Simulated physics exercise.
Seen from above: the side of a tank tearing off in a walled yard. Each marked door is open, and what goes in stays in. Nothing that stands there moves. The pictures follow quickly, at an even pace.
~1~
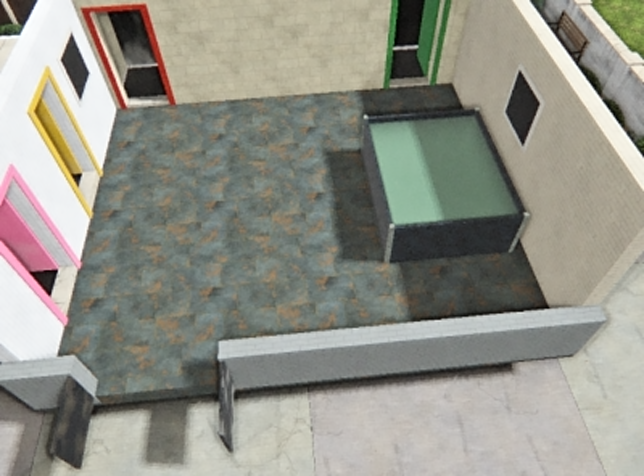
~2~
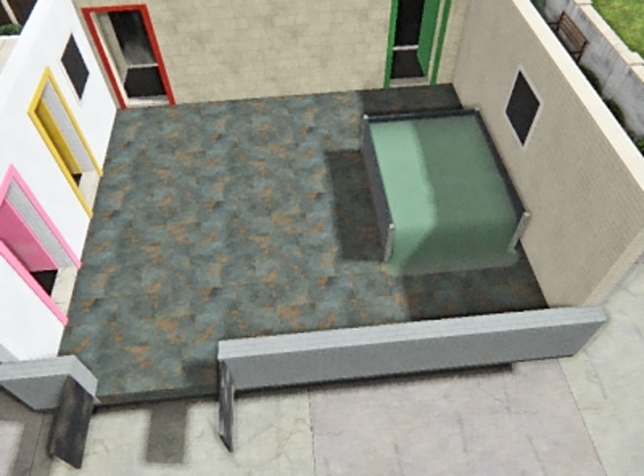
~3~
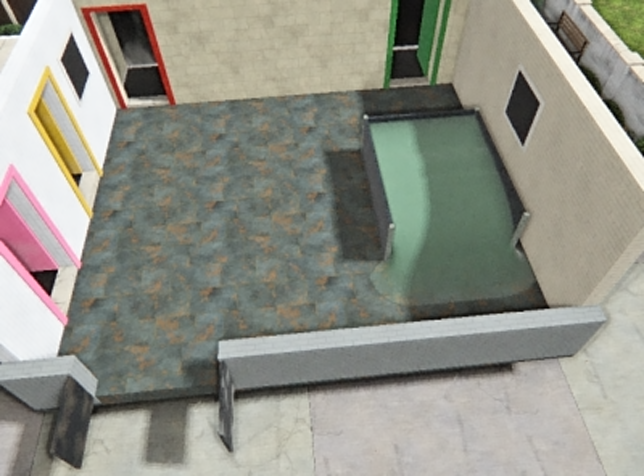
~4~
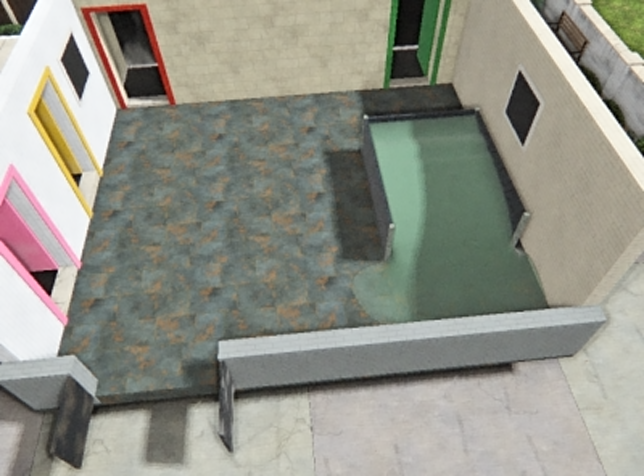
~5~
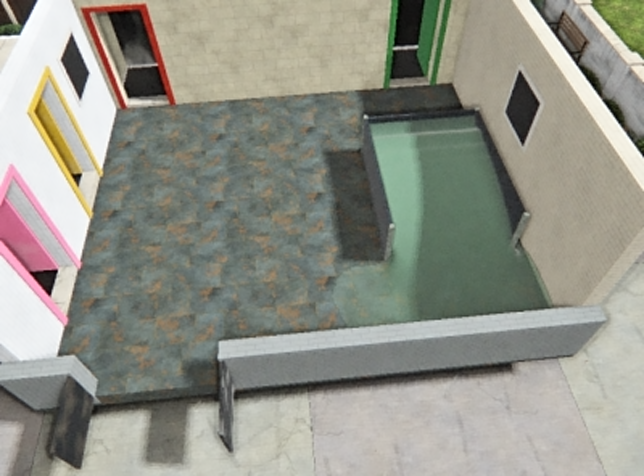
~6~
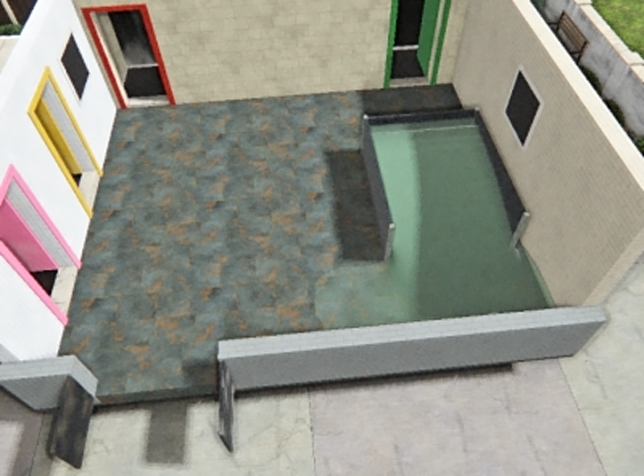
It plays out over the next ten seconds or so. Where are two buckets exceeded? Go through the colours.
One by one: The pink door lets in a lot; the green door lets in a lot; the yellow door admits no more than that; the red door lets in a lot.
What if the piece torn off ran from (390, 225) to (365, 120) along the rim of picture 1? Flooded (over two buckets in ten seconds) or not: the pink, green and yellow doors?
In short: Pink door takes more; green door stays under; yellow door lets more in.
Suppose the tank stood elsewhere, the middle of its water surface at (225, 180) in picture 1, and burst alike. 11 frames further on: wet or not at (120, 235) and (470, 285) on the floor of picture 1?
In that order: Clear, wet.
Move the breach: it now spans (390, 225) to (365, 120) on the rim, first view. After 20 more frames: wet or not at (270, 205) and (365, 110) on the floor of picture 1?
One after the other: Flooded, clear.
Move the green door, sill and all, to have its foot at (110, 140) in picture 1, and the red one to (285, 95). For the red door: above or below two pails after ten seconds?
One by one: The red one is under.
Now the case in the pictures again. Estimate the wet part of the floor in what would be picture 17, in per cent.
I make it 30 per cent.
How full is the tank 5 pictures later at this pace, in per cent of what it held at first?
Close to 52 %.
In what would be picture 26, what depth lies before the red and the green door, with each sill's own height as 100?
In turn 0 and 240 per cent.
A moment on, water covers 15 % of the floor; the pink door not reached, the green door not reached, the yellow door not reached, the red door not reached.
Next, water covers 30 % of the floor; the pink door not reached, the green door not reached, the yellow door not reached, the red door not reached.
Then, water covers 55 % of the floor; the pink door over two buckets in, the green door under two buckets in, the yellow door wet at the sill, nothing in, the red door not reached.
Later, water covers 70 % of the floor; the pink door far over two buckets in, the green door over two buckets in, the yellow door wet at the sill, nothing in, the red door over two buckets in.
In the end, water covers 100 % of the floor; the pink door far over two buckets in, the green door over two buckets in, the yellow door wet at the sill, nothing in, the red door far over two buckets in.
